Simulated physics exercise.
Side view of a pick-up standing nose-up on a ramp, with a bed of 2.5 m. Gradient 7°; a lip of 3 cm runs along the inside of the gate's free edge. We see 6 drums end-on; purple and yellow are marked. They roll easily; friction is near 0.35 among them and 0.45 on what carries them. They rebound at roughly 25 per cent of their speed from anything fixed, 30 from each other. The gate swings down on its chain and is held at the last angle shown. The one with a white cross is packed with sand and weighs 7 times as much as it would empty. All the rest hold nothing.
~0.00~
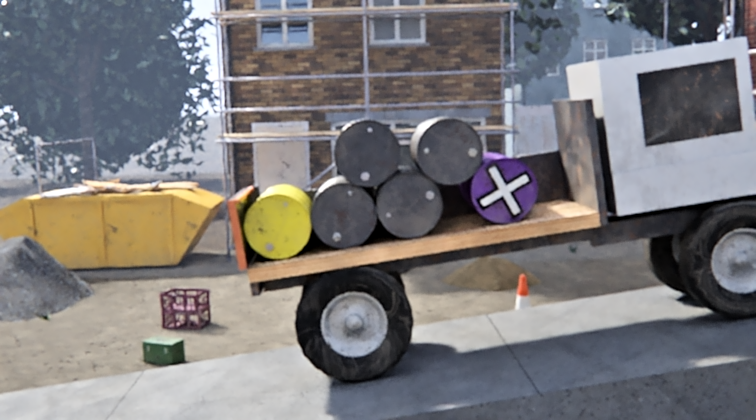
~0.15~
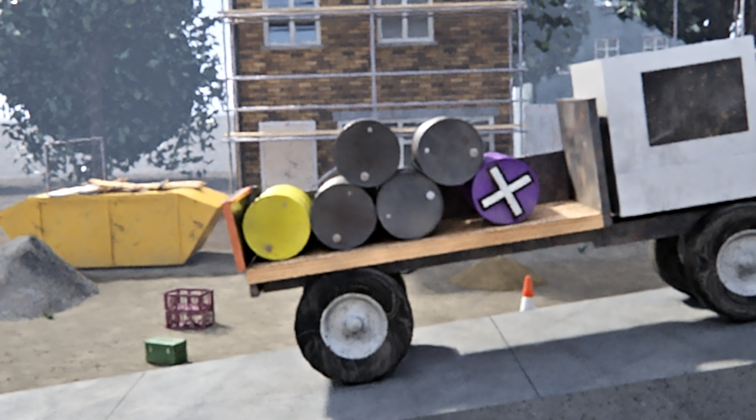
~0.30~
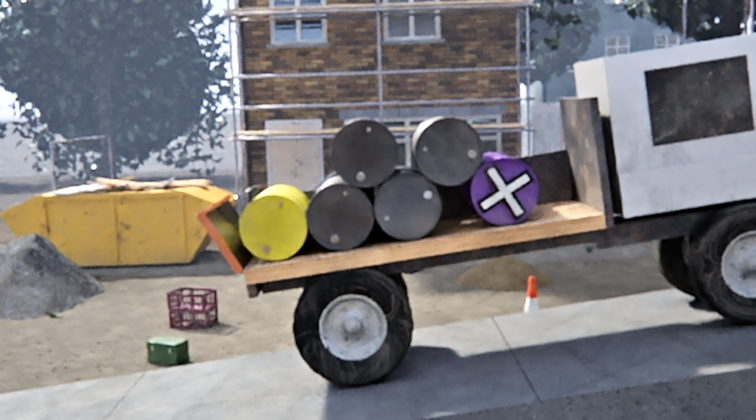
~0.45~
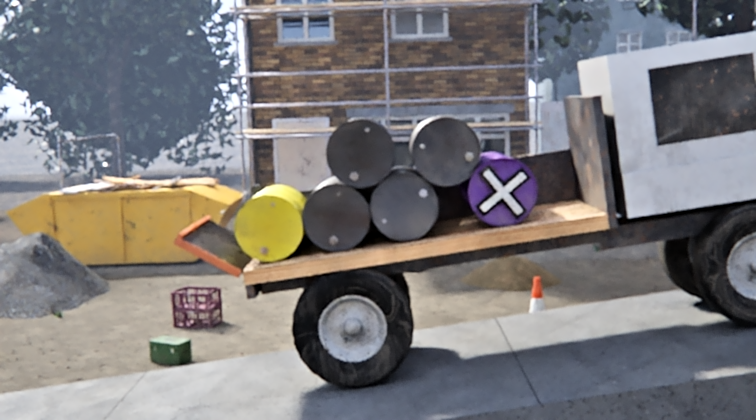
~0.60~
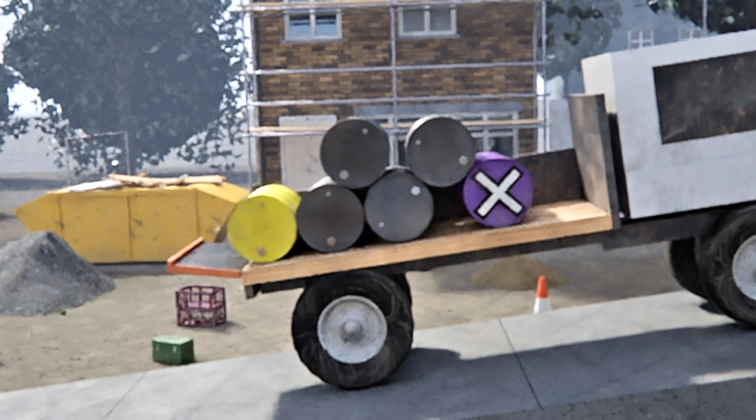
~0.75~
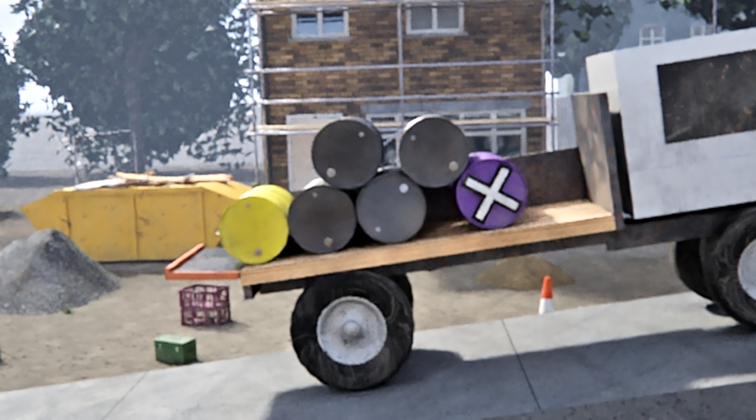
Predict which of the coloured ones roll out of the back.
Purple gets away, yellow drops off the back.
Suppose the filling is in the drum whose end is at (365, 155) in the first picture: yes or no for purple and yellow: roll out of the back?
In that case purple no, yellow yes.
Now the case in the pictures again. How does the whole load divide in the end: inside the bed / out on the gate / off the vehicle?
0, 0 and 6.
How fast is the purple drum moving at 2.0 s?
About 0.8 m/s.
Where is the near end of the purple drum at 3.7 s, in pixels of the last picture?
At about (153, 234).
After 2.0 s, purple is on the bed, 95 cm short of the hinge, rolling left; yellow is dropping off the gate; 1 of 6 is out.
After 3.7 s, purple is dropping off the gate; yellow is off the vehicle; 6 of 6 are out.
At rest (5.4 s), purple is out on the ground; yellow is off the vehicle; 6 of 6 are out.
